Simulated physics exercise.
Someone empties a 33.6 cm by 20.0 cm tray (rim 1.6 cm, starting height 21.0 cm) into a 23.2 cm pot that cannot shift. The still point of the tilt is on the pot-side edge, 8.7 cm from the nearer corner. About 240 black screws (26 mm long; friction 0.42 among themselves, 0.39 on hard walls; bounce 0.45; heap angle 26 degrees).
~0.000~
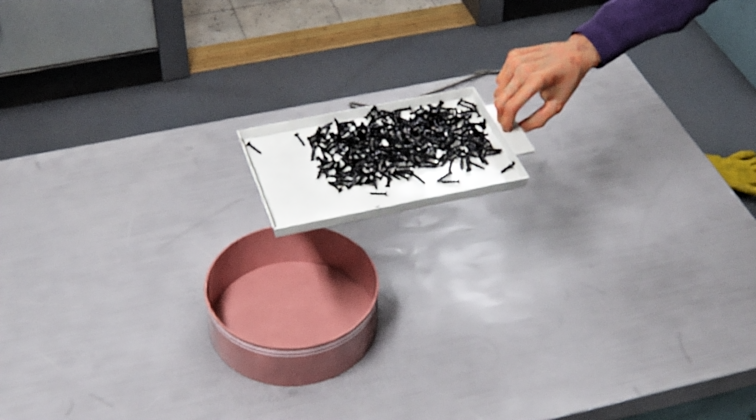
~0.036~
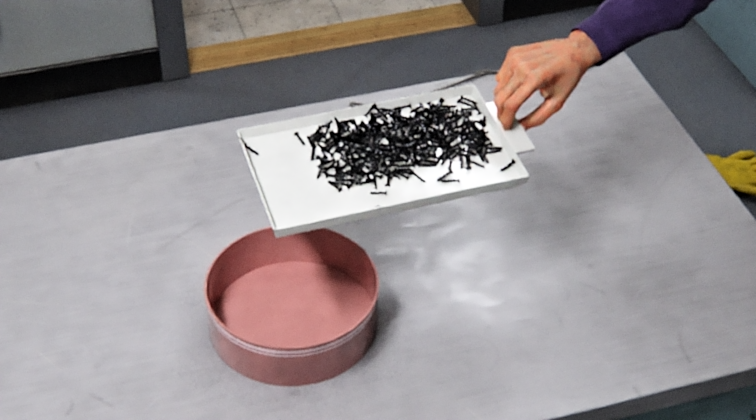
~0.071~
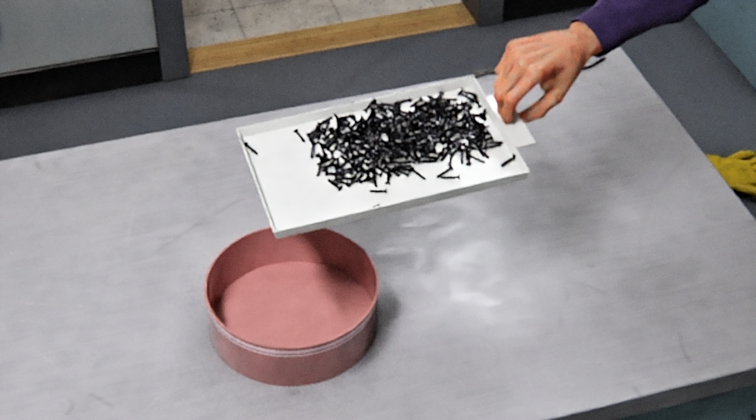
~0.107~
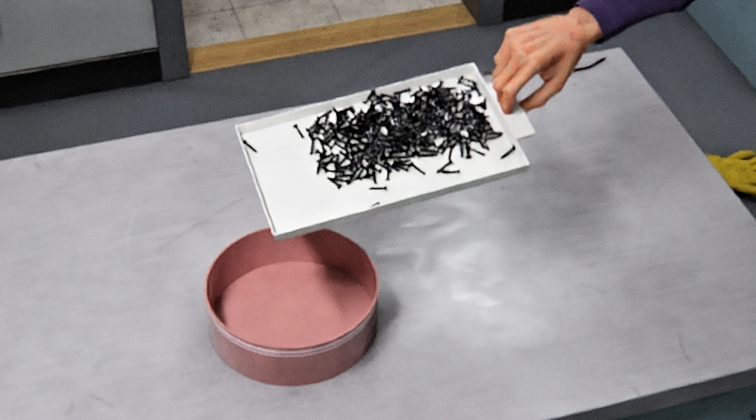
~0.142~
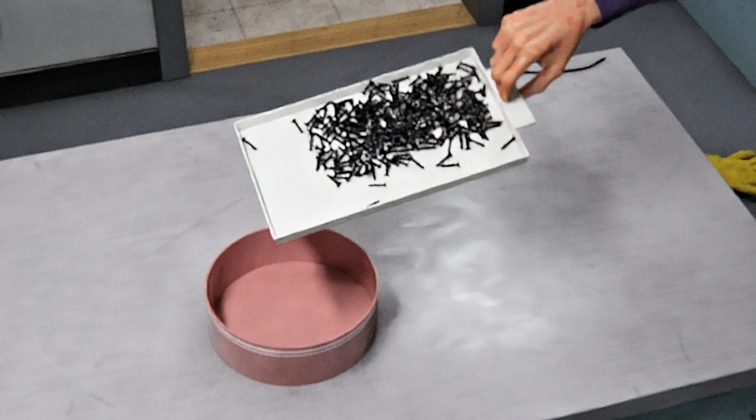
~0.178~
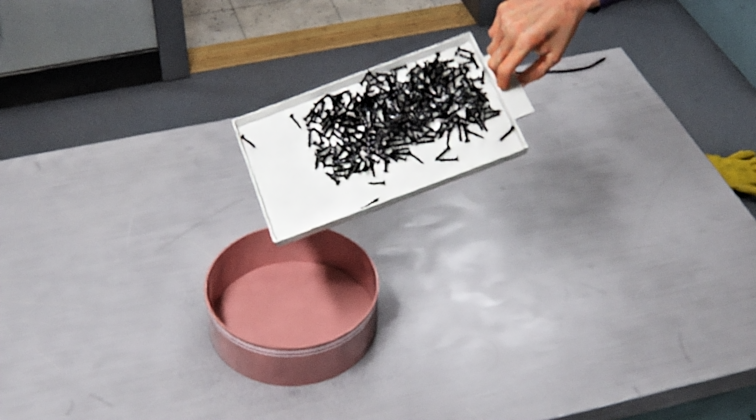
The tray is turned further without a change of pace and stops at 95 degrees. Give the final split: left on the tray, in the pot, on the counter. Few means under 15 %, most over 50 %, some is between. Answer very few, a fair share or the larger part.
Left on the tray: Very few; in the pot: The larger part; on the counter: A fair share.
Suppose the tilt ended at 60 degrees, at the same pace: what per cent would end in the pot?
Then about 65 per cent.
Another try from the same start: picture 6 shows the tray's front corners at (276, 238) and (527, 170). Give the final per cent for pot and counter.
Pot 65, counter 35.
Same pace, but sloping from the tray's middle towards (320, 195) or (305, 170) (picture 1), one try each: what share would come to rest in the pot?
About 45 and 10 per cent.
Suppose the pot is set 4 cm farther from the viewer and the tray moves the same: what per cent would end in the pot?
Then about 35 per cent.
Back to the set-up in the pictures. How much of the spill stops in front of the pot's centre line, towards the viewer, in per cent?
Some 100 per cent.
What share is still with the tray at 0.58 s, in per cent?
Roughly 80 per cent.
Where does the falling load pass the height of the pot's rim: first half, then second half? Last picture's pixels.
First near (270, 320), later near (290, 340).
After 0.42 s, tilt 58 degrees; the tray holds 100 %, the pot 0 %.
After 0.58 s, tilt 84 degrees; the tray holds 80 %, the pot 0 %.
After 0.86 s, tilt 95 degrees; the tray holds 0 %, the pot 70 %.
At rest (1.8 s), tray 0 %, pot 75 %, counter 25 %.
